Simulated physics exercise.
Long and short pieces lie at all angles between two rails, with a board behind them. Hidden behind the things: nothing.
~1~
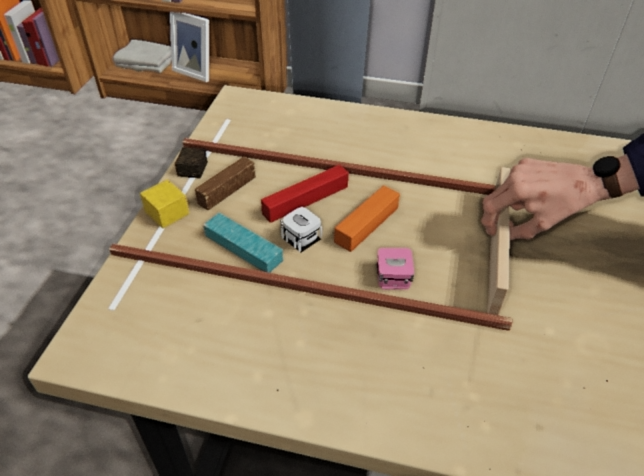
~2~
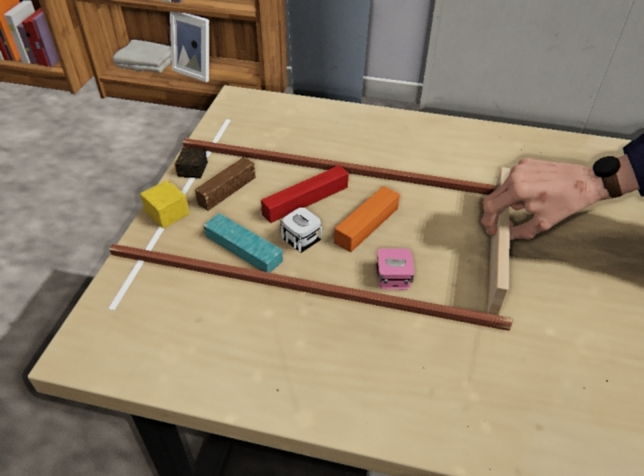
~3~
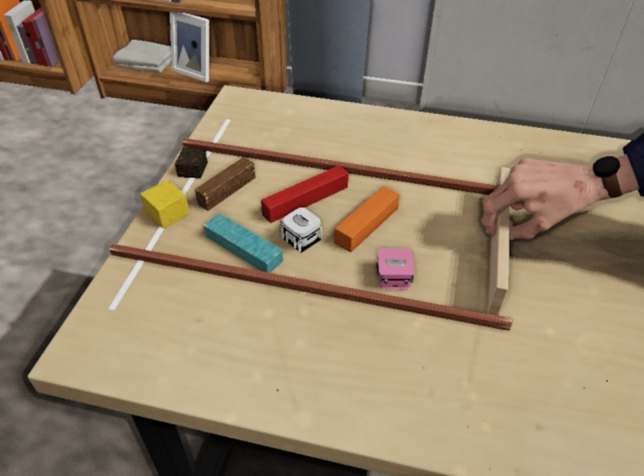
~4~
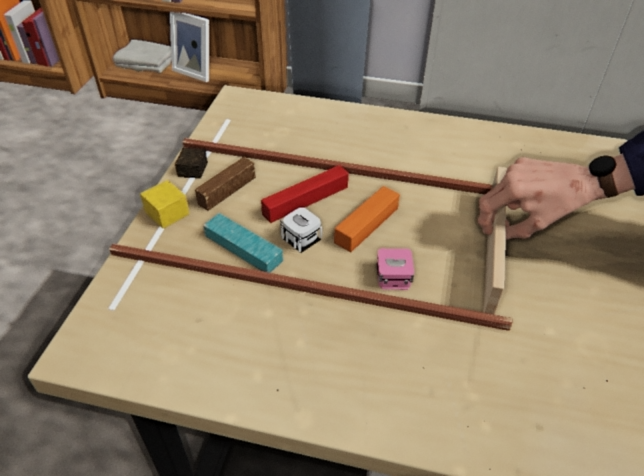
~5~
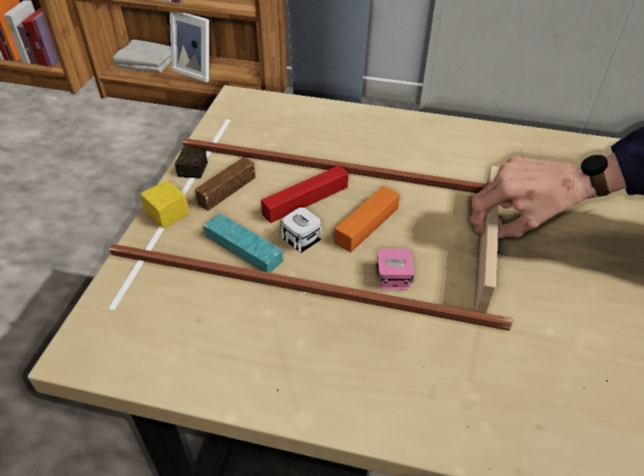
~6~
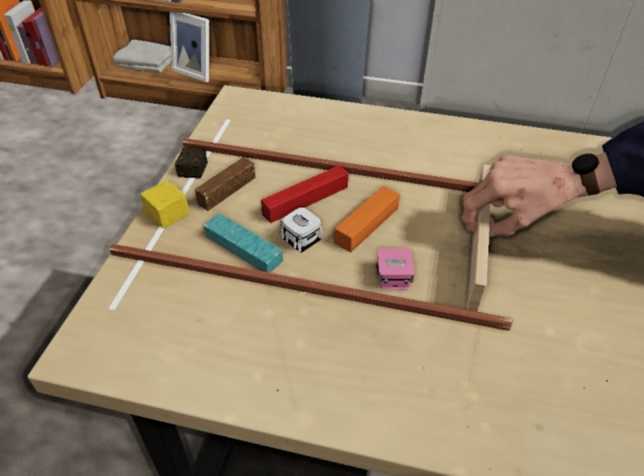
The video shows a hand holding a wooden board upright behind colourful blocks and bars scattered between two rails on a table. At first nothing moves, then the hand slides the board slightly left while the pieces stay still.
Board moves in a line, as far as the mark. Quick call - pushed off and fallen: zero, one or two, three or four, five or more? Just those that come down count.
Call: Five or more.
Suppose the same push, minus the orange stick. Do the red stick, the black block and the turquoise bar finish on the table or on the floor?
Well, the red stick is left in place, the black block topples off and the turquoise bar topples off.
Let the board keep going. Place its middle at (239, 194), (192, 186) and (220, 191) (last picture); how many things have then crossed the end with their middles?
The numbers past the end are 1, 4 and 1.
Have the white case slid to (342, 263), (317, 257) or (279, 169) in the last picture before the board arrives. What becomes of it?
The white case comes down; goes over; tumbles off.
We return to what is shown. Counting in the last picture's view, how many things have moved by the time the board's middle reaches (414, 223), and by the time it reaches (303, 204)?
The number moved is 1 and then 5.
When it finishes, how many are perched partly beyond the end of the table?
The total here is 0.
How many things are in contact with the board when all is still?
Contact count: 2.
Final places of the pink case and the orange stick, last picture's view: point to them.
The pink case comes to rest at (143, 223), and the orange stick comes to rest at (171, 187).
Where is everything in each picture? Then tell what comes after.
The first frame shows black block (192, 163); yellow block (165, 204); brown bar (226, 183); board (500, 237); tape (180, 199).
The second frame shows yellow block (165, 204); board (500, 237).
The third frame shows brown bar (226, 183); turquoise bar (243, 243).
The fourth frame shows black block (192, 163); white case (302, 230).
The fifth frame shows yellow block (165, 204); red stick (306, 193).
The sixth frame shows black block (192, 163); yellow block (165, 204); brown bar (226, 183); board (480, 234); tape (180, 199).
Soon after, none off yet; black block at rest near (192, 163); yellow block at rest near (165, 204); brown bar at rest near (226, 183).
In the end, the number that fall off is five or more; gone, white case, red stick, turquoise bar, brown bar, yellow block and black block.
